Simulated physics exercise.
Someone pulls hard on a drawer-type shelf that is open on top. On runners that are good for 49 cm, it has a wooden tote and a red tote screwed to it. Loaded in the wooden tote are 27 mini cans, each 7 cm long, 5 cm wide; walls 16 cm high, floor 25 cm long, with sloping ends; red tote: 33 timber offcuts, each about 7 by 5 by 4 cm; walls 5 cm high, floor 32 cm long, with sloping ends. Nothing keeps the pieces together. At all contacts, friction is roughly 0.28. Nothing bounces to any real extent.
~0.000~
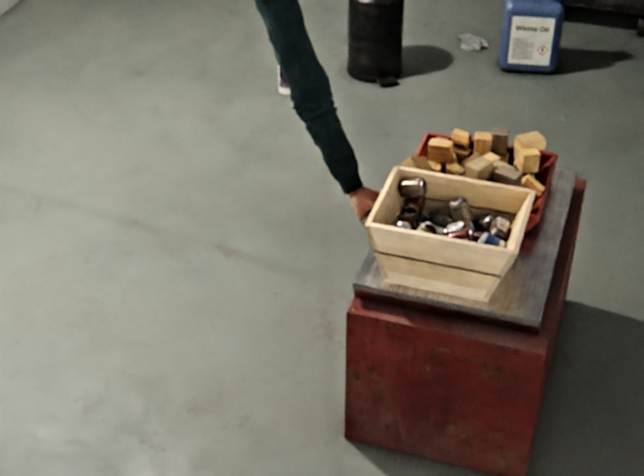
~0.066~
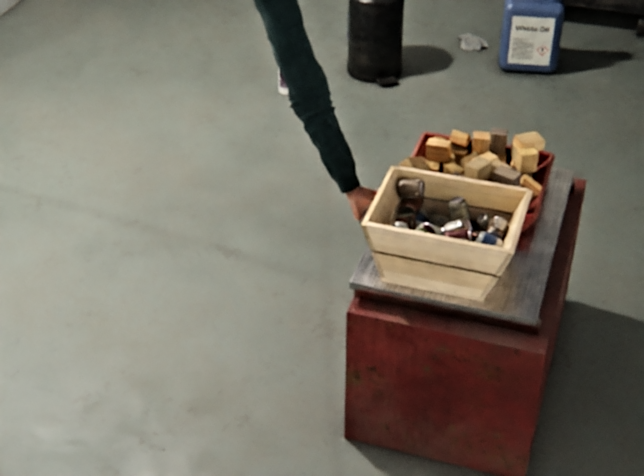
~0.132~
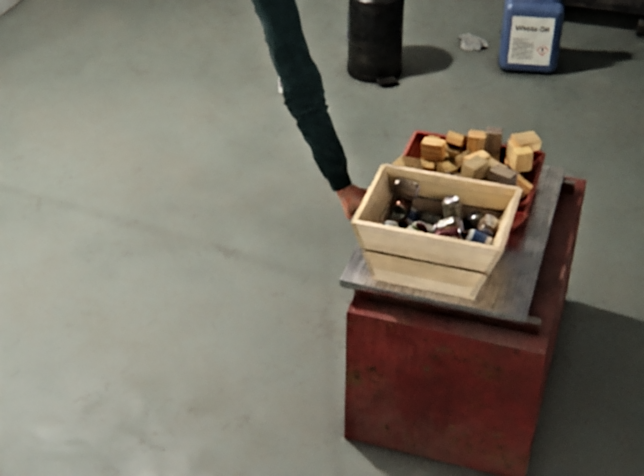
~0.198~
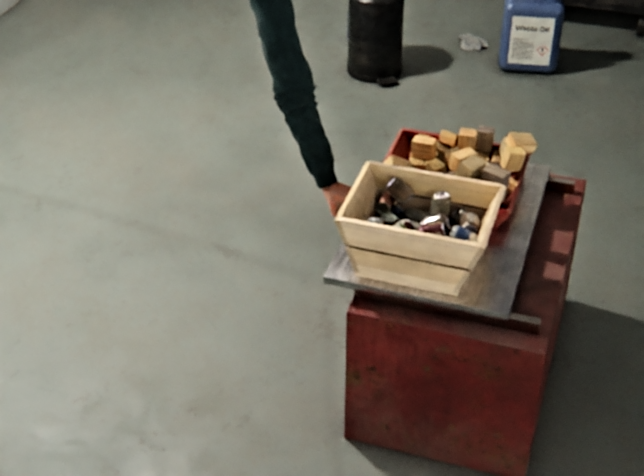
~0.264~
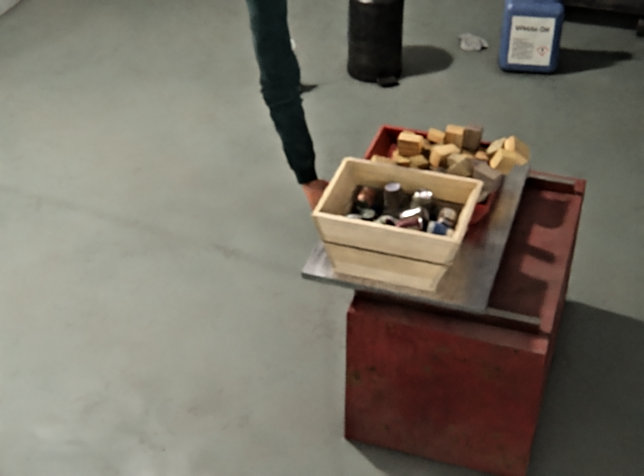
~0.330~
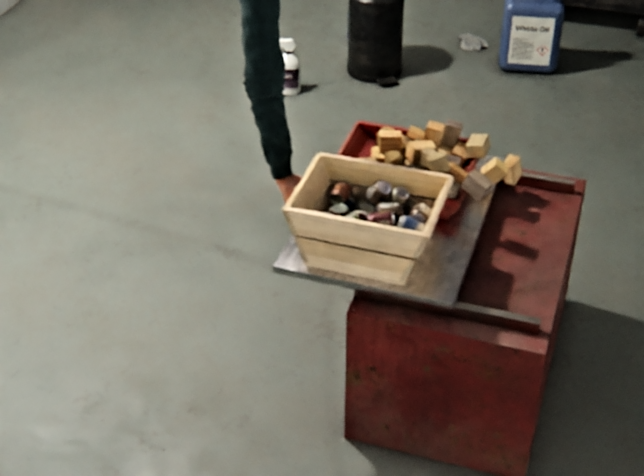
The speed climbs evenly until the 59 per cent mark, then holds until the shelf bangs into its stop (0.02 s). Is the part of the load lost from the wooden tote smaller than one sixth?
Yes, under a sixth leaves.
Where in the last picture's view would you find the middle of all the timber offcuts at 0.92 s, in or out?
Their middle is at about (296, 143).
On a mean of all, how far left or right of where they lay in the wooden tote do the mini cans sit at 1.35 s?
I'd say close to 0 cm toward the left.
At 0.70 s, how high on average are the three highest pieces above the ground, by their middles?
About 68 cm up, on average.
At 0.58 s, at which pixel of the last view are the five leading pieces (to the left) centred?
Somewhere near pixel (255, 154).
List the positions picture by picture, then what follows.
In the first picture (each is followed by its nearest rim corner in this view), wooden tote, (513, 251); red tote, (537, 216); drawn out 0 cm; none out.
The second picture shows wooden tote, (509, 251); red tote, (533, 215); drawn out 1 cm.
The third picture shows wooden tote, (498, 249); red tote, (524, 214); drawn out 4 cm.
The fourth picture shows wooden tote, (481, 245); red tote, (508, 211); drawn out 8 cm.
The fifth picture shows wooden tote, (456, 240); red tote, (486, 207); drawn out 14 cm; 1 out, the lowest offcut at (517, 151).
The sixth picture shows wooden tote, (425, 234); red tote, (457, 202); drawn out 22 cm; 3 out, the lowest offcut at (512, 170).
After 0.50 s, the runners reach their end.
After 0.58 s, wooden tote 27 in, 0 out and red tote 29 in, 4 out.
After 0.70 s, wooden tote 27 in, 0 out and red tote 24 in, 9 out.
After 0.92 s, wooden tote 27 in, 0 out and red tote 22 in, 11 out.
Final count (at 1.35 s), wooden tote 27 in, 0 out and red tote 22 in, 11 out. Asked share, 0 of 27, 0 per cent.
